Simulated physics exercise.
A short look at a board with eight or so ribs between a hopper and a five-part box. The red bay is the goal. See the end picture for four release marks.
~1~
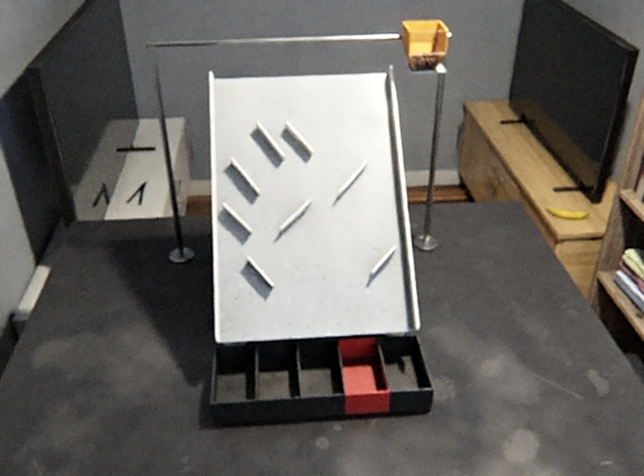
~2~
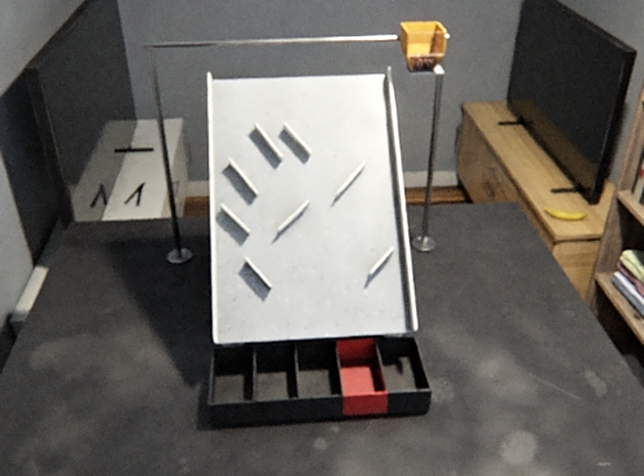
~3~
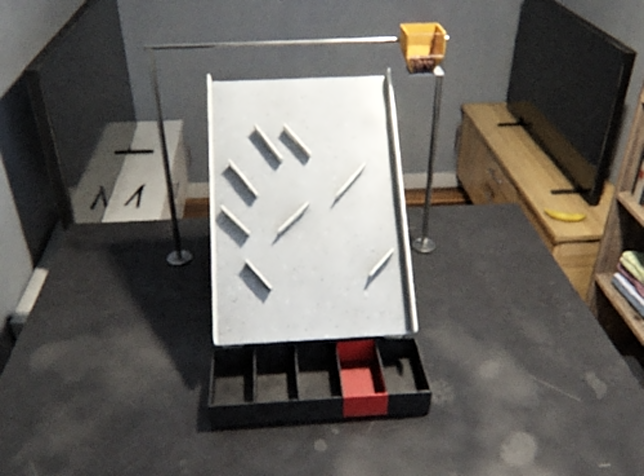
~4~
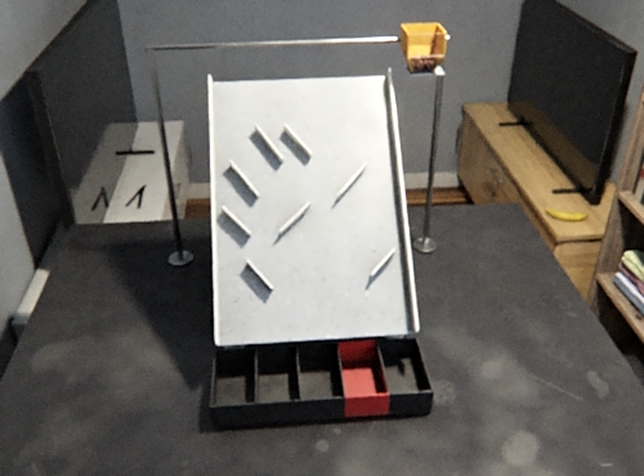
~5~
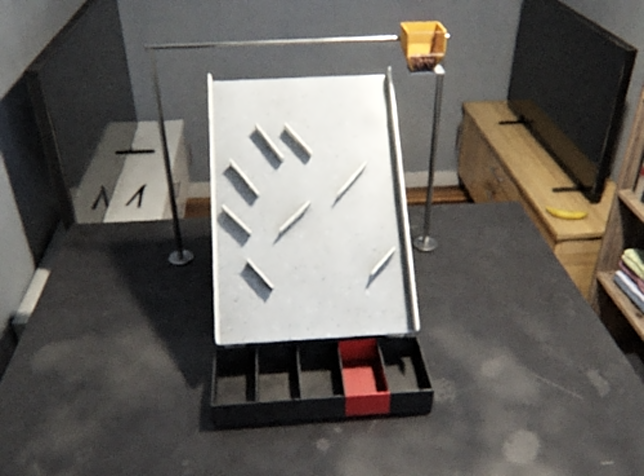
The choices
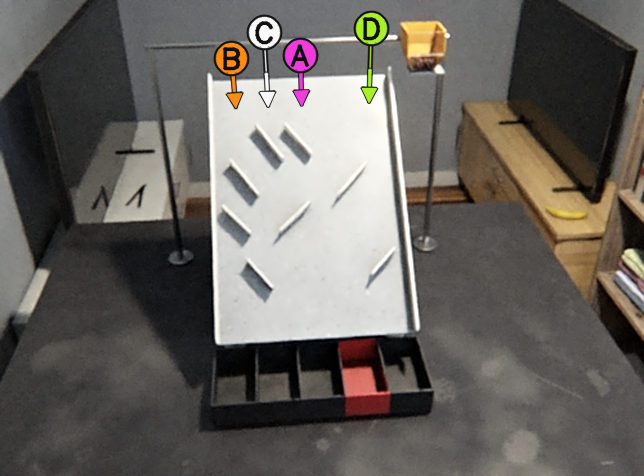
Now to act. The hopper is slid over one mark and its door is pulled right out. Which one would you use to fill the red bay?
The best mark is C.
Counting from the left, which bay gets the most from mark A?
It is the third one.
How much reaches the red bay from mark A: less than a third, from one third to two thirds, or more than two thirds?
Less than a third.
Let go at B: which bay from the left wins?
The third.
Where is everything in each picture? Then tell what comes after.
In the first frame, hopper (423, 60), allspice berries, door shut.
In the second frame, ribs (255, 122) to (282, 157), (285, 122) to (311, 152), (229, 158) to (257, 192).
In the third frame, ribs (337, 195) to (366, 162), (221, 205) to (249, 233), (279, 231) to (309, 202).
In the fourth frame, ribs (247, 260) to (273, 288), (372, 274) to (395, 249).
In the fifth frame, red bay (368, 403), number 4 of 5 from the left.
On the marked copy, mark A meets the board at (301, 100); mark B meets the board at (235, 102); mark C meets the board at (267, 101); mark D meets the board at (369, 97).
If A is chosen, about a tenth in the red bay, the larger part in other bays, about a tenth outside the box.
If B is chosen, just a few in the red bay, almost all in other bays, just a few outside the box.
If C is chosen, roughly a third in the red bay, roughly half in other bays, about a tenth outside the box.
If D is chosen, about a tenth in the red bay, the larger part in other bays, about a tenth outside the box.
